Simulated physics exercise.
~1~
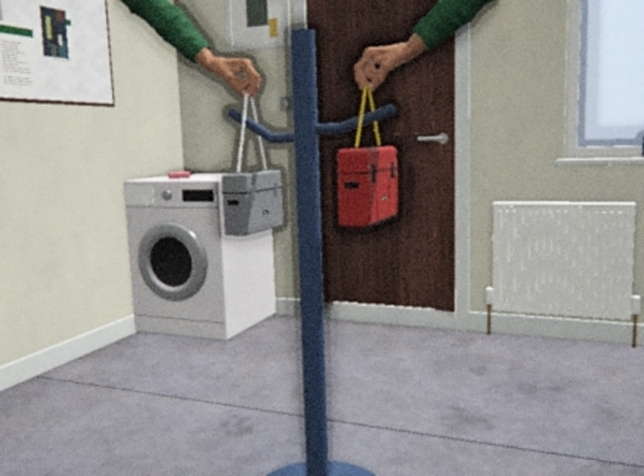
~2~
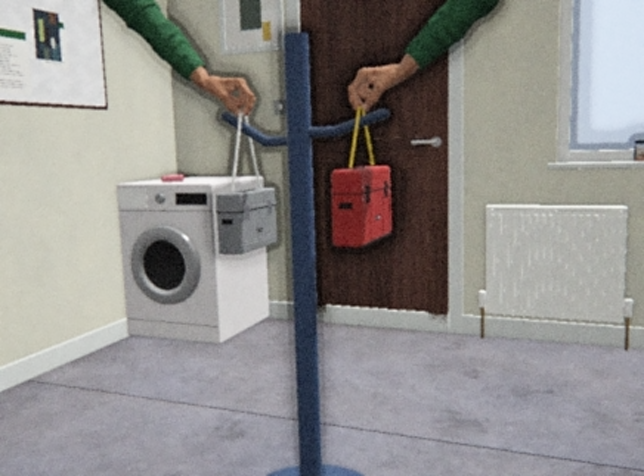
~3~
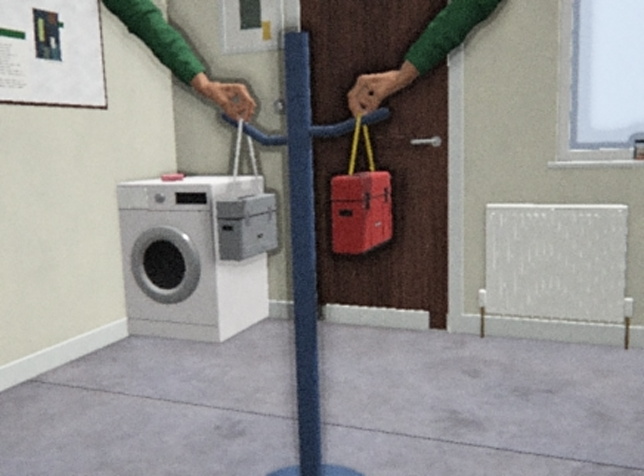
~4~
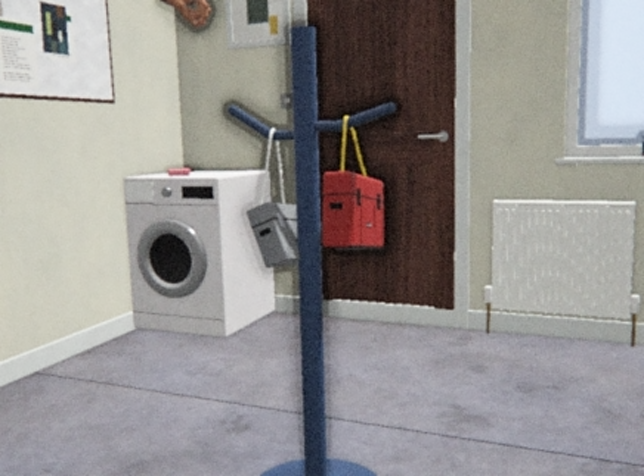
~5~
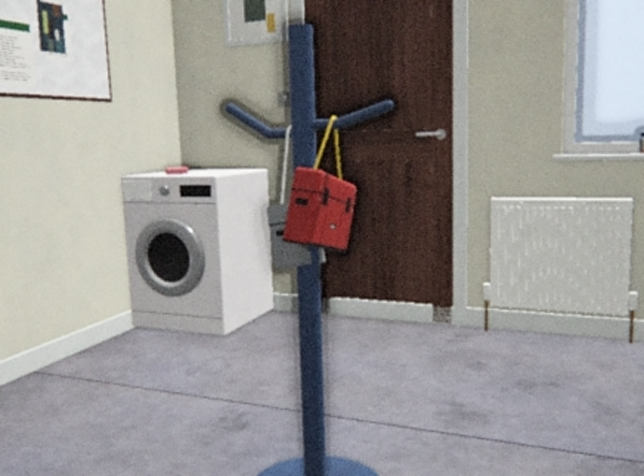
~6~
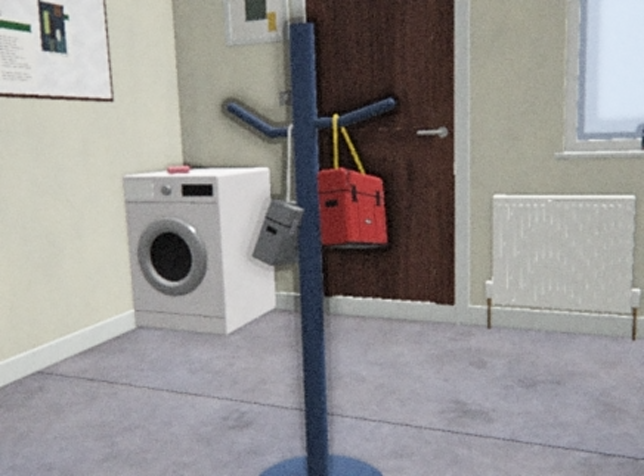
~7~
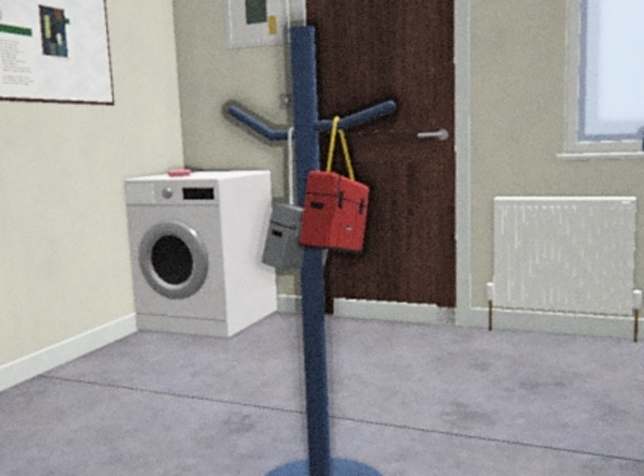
Room with a washing machine, two hands lowering grey and red cases onto a blue stand's pegs, both left hanging and swaying.
